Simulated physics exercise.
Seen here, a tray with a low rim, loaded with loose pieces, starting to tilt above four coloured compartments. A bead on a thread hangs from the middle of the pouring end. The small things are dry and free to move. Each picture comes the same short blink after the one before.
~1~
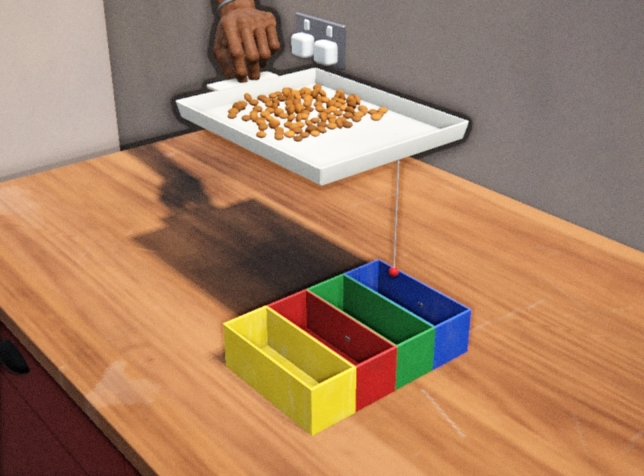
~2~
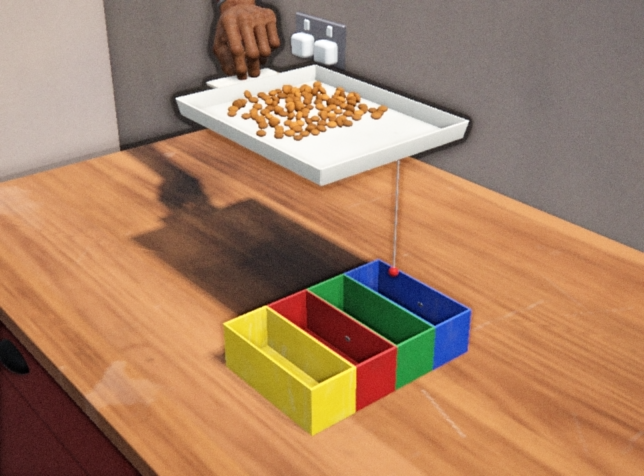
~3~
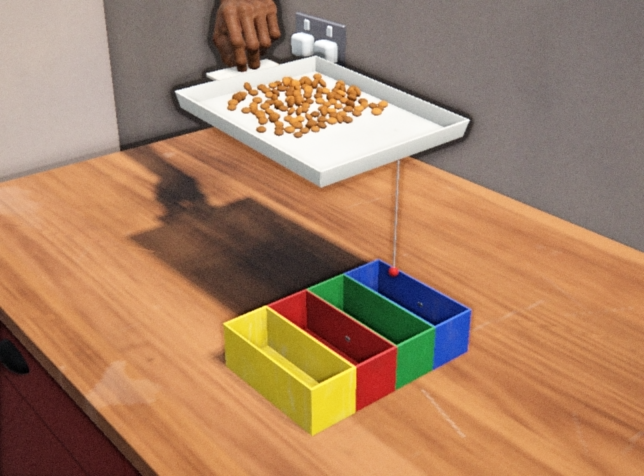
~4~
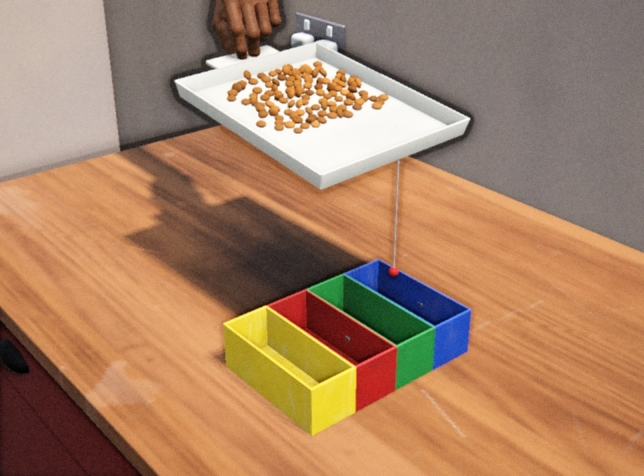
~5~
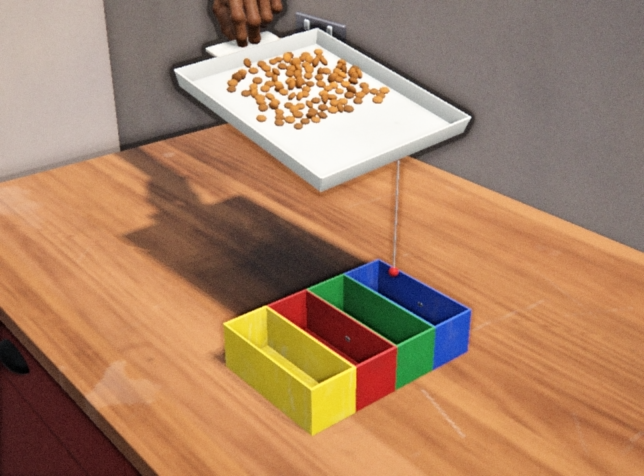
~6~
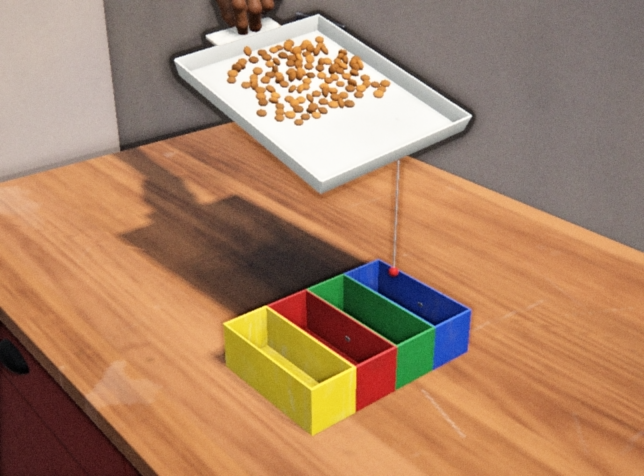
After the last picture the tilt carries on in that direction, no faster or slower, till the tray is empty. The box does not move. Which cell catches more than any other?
The red cell gets the most.
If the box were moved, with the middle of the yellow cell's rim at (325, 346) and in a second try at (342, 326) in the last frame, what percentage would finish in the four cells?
Roughly 100 per cent, and 90 per cent.
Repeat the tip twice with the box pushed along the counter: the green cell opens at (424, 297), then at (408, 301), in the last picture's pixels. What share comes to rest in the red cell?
Near 20 % and 50 %.
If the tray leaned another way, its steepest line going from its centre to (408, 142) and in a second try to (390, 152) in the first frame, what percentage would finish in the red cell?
Near 0 % and 0 %.
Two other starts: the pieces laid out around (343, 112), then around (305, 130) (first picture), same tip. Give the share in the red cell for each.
The first gives 50 %, the second 60 %.
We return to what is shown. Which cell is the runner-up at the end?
Second comes green.
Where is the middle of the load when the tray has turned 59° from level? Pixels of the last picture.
Roughly at (348, 171).
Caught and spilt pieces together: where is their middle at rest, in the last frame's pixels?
Around (351, 360).
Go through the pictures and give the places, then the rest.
Corners of the pouring end near (321, 167) and (463, 121), level; middle of the load near (309, 109), bits of cat kibble; bead on its thread near (394, 272); yellow cell near (333, 397); red cell near (376, 375); green cell near (415, 354); blue cell near (452, 335), in the first frame.
Corners of the pouring end near (321, 167) and (463, 121), level; middle of the load near (309, 107), in the second frame.
Corners of the pouring end near (321, 169) and (464, 120), tipped barely, lowest at the left corner; middle of the load near (309, 102), in the third frame.
Corners of the pouring end near (322, 172) and (465, 118), tipped a little, lowest at the left corner; middle of the load near (310, 93), in the fourth frame.
Corners of the pouring end near (322, 175) and (465, 117), tipped a little, lowest at the left corner; middle of the load near (310, 84), in the fifth frame.
Corners of the pouring end near (322, 178) and (466, 115), tipped clearly, lowest at the left corner; middle of the load near (311, 75); yellow cell near (333, 397); red cell near (376, 375); green cell near (415, 354); blue cell near (452, 335), in the sixth frame.
Shortly afterwards, tray tipped steeply; the bulk on the tray; near a quarter falling or outside the box.
Next, tray tipped right over; near a third on the tray; near a third in the red cell; a little in the green cell; only a few in the yellow cell; only a few in the blue cell; a little falling or outside the box.
Some moments later, tray tipped past a quarter turn; near half in the red cell; near a third in the green cell; a little in the blue cell; only a few in the yellow cell; a little falling or outside the box.
In the end, tray tipped past a quarter turn; near half in the red cell; near a third in the green cell; a little in the blue cell; only a few in the yellow cell; a little outside the box.
